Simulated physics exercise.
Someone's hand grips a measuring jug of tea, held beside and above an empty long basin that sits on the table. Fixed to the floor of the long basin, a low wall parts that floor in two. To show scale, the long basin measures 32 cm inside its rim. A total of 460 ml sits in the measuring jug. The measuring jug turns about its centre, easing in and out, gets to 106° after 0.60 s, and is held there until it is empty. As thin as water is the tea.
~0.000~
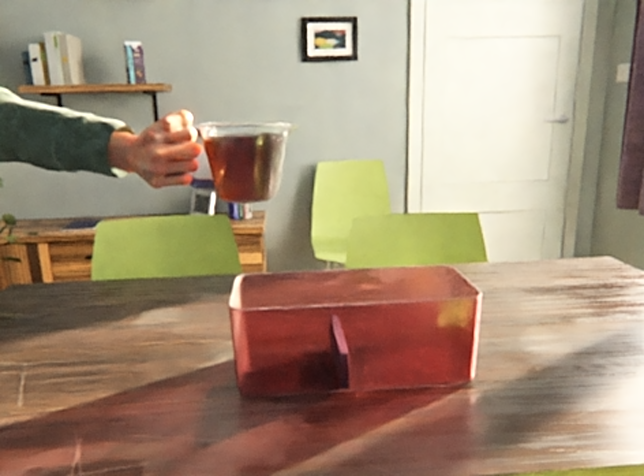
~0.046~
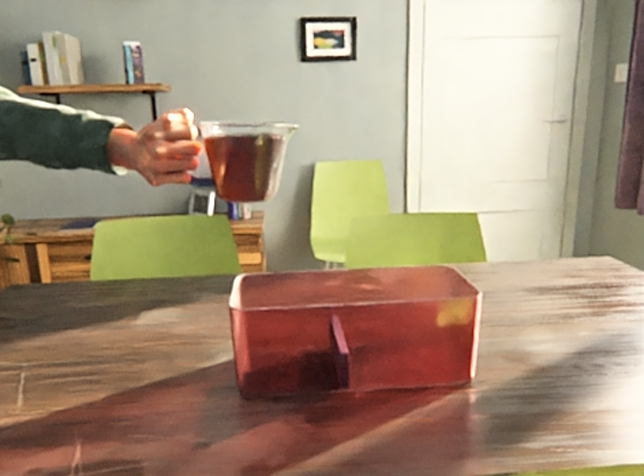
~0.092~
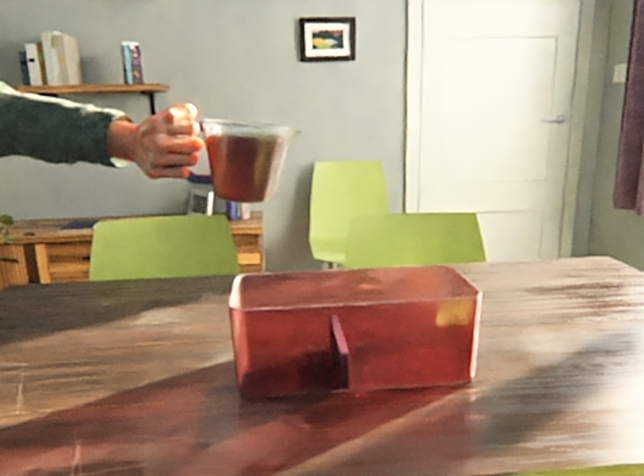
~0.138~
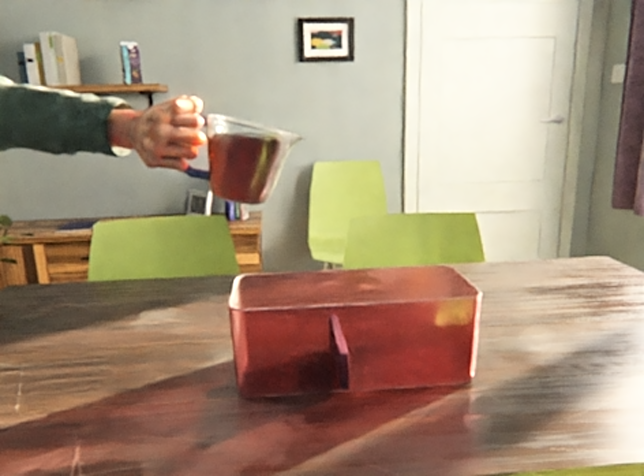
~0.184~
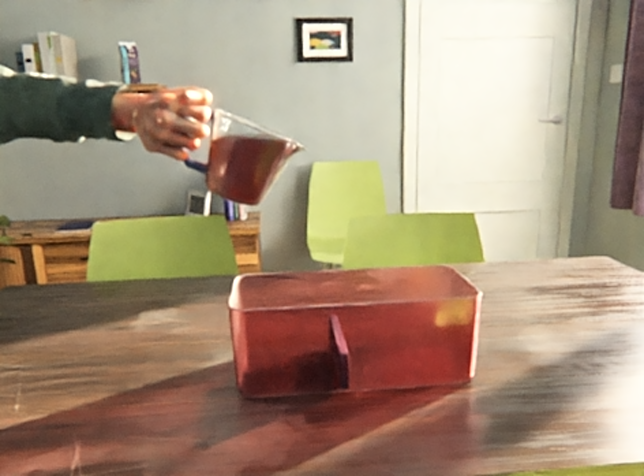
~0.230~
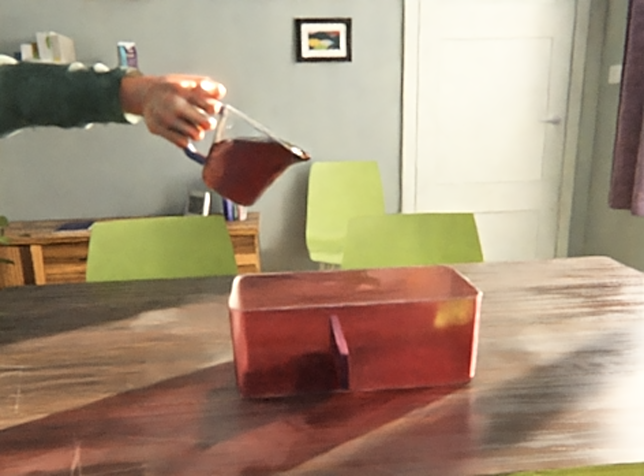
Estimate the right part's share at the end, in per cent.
Roughly 62 per cent is in the right part.
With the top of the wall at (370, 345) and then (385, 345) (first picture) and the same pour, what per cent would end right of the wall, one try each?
Respectively close to 15 and 15 %.
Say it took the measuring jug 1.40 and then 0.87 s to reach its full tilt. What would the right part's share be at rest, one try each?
80 in a hundred, followed by 75 in a hundred.
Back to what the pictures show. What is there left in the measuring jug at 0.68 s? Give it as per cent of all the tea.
Around 3 in a hundred is still there.
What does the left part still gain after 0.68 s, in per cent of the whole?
Some 9 per cent.
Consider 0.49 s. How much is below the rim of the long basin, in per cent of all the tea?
The basin holds roughly 26 in a hundred parts at that moment.
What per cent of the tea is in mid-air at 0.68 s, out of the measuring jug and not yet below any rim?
I'd put it at about 10 per cent of the liquid.
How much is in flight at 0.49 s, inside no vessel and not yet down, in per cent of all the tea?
Some 40 per cent, I reckon.
After 0.49 s the tilt is 98° and 35 per cent is still to pour, 0 is left of the wall and 25 right of it.
After 0.68 s the tilt is 106° and 3 per cent is still to pour, 27 is left of the wall and 59 right of it.
After 0.88 s the tilt is 106° and 0 per cent is still to pour, 36 is left of the wall and 62 right of it.
After 1.10 s the tilt is 106° and 0 per cent is still to pour, 36 is left of the wall and 62 right of it.
In the end 36 per cent lies left of the wall, 62 right of it and 2 outside.
